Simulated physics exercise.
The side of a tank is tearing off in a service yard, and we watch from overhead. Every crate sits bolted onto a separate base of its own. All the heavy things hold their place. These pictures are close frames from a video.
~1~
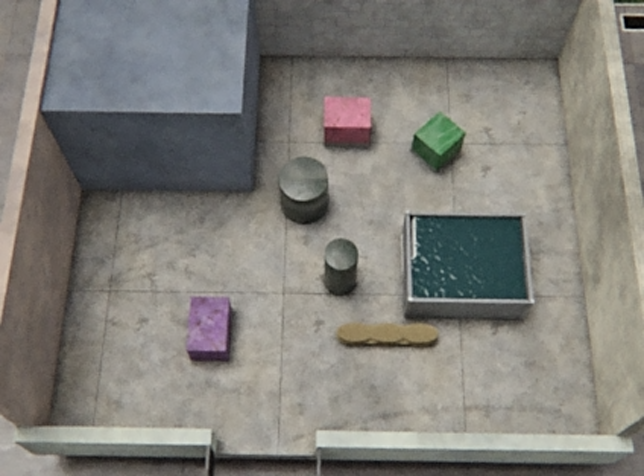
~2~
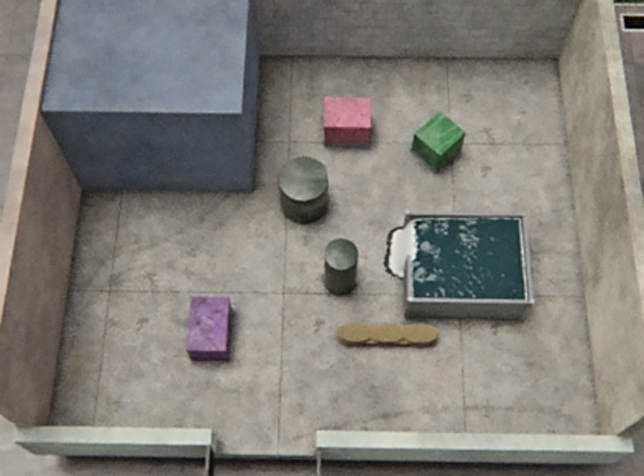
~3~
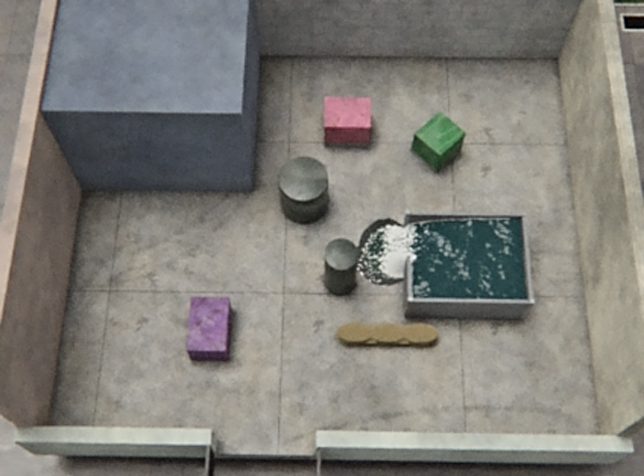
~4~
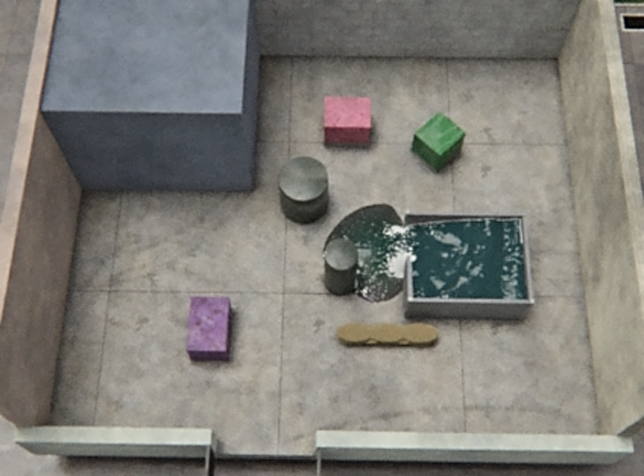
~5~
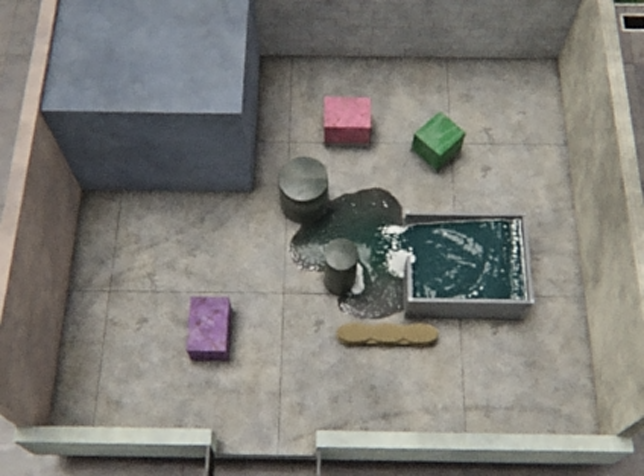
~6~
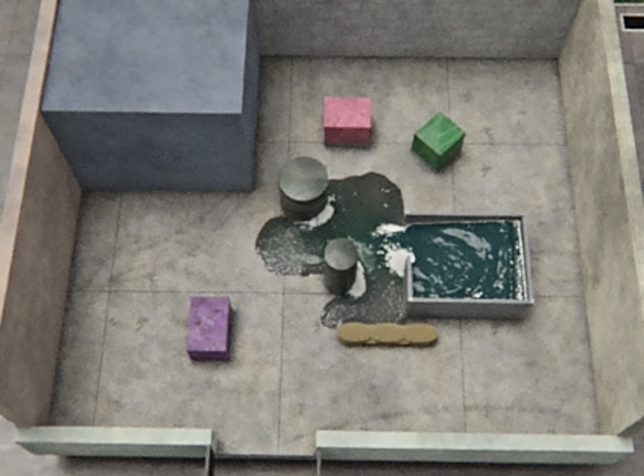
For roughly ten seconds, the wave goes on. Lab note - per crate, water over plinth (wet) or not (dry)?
Pink crate: Wet; purple crate: Wet; green crate: Dry.
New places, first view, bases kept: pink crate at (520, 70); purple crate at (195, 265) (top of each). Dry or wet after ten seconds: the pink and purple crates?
Ten seconds on, the pink crate is still clear, but the purple crate has been flooded.
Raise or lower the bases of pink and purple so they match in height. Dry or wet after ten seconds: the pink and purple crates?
The pink crate gets flooded, the purple crate stays clear.
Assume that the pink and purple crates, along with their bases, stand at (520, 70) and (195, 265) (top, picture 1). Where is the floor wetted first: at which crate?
The purple-painted one.
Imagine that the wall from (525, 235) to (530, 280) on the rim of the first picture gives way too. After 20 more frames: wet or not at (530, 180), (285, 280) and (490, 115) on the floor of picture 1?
Read off point by point, the answer is soaking, not soaked, soaking.
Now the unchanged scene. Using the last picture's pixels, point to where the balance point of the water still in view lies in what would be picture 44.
Somewhere near (285, 260).
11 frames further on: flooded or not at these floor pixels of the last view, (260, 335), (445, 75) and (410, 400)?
Taking the three spots one by one, I'd call them drenched, clear and clear.
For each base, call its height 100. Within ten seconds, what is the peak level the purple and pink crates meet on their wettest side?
I'd say 200 per cent for the first one and 160 per cent for the second.
A moment on, water covers 20 % of the floor; the pink crate water round its plinth, the purple crate not reached, the green crate not reached.
Next, water covers 30 % of the floor; the pink crate water round its plinth, the purple crate water round its plinth, the green crate not reached.
Then, water covers 40 % of the floor; the pink crate water round its plinth, the purple crate water round its plinth, the green crate water round its plinth.
Later, water covers 55 % of the floor; the pink crate water round its plinth, the purple crate water round its plinth, the green crate water round its plinth.
In the end, water covers 75 % of the floor; the pink crate was topped, the purple crate was topped, the green crate stayed above the water.
